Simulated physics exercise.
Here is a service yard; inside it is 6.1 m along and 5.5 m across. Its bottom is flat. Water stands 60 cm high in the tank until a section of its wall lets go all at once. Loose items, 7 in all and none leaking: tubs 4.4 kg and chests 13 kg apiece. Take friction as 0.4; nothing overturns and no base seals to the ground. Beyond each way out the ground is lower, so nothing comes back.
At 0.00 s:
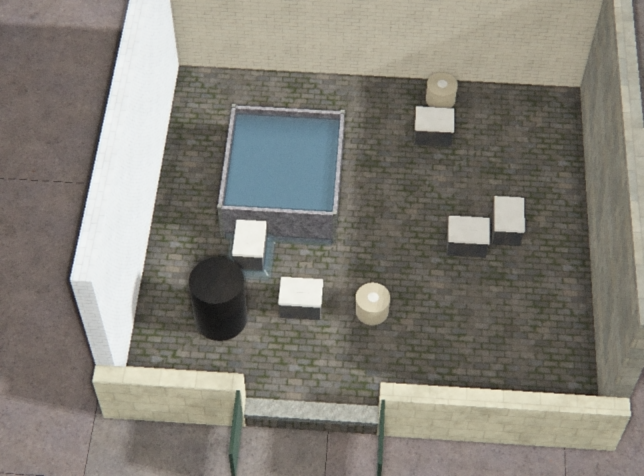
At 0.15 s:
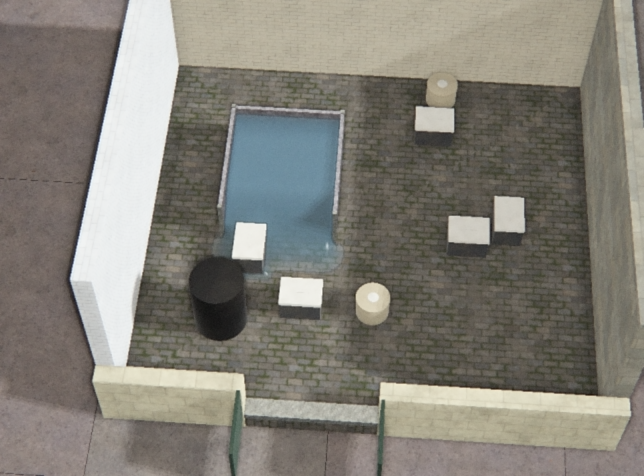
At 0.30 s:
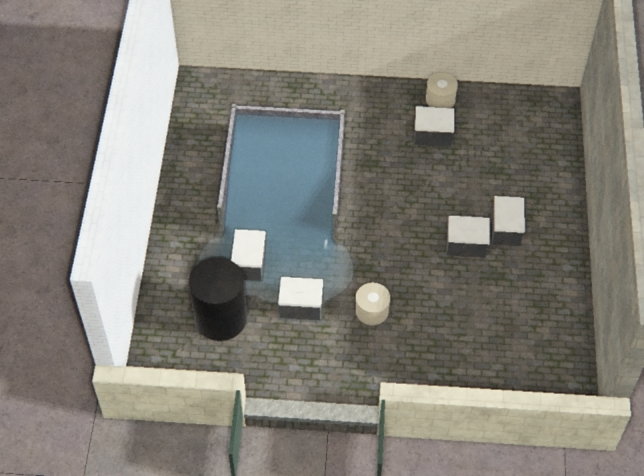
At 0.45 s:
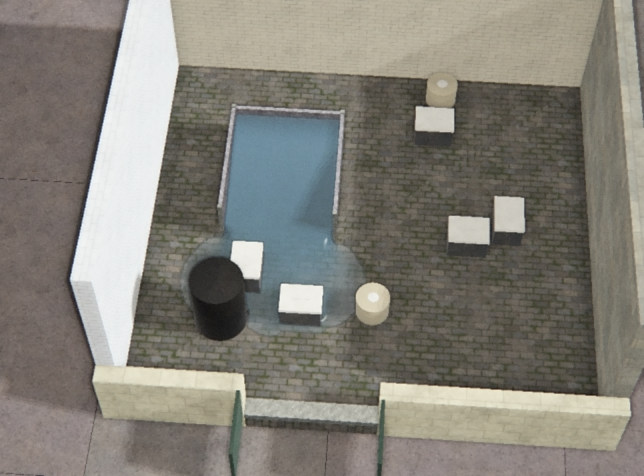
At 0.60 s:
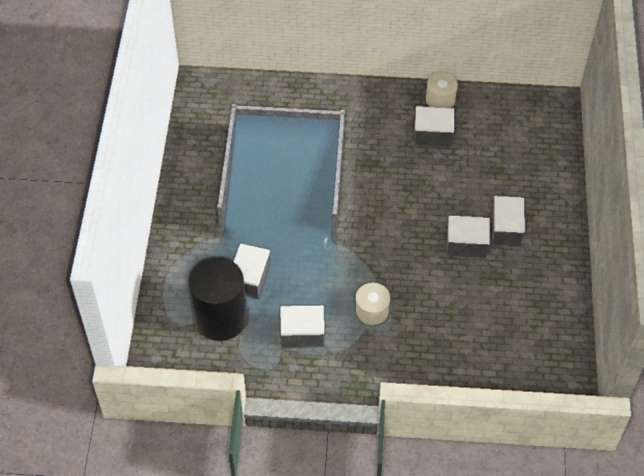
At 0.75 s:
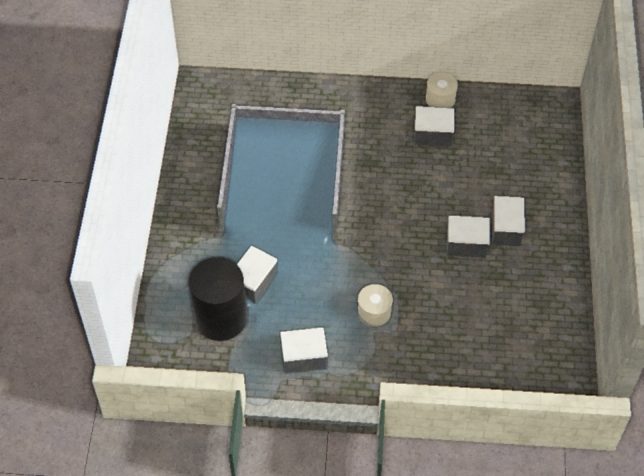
In a walled yard, the front side of a pool dropped away and water spread across the paving, nudging one white box against a black barrel and pushing another toward the front opening.
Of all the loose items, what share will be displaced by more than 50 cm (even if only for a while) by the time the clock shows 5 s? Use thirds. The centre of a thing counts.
It is one to two thirds.
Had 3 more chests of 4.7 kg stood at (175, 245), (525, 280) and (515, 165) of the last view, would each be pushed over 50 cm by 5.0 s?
In turn: Over, short of it, short of it.
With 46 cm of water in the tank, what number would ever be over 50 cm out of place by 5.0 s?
In that case 3 of them.
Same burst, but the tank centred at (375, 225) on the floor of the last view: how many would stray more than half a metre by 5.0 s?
In that case 2 of them.
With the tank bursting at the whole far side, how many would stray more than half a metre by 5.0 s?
In that case 2 of them.
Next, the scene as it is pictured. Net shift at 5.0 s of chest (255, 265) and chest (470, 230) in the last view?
In that order: Gone out, 0 cm.
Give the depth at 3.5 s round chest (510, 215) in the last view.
Roughly 0 cm.
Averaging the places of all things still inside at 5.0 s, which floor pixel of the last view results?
Near (475, 198).
After 1.1 s 2 of 7 are over 50 cm from their spots; 1 afloat.
After 2.2 s 3 of 7 are over 50 cm from their spots; 0 afloat.
After 3.5 s 3 of 7 are over 50 cm from their spots; 1 afloat.
After 5.0 s 3 of 7 are over 50 cm from their spots, and 3 have been at some point; 1 afloat.
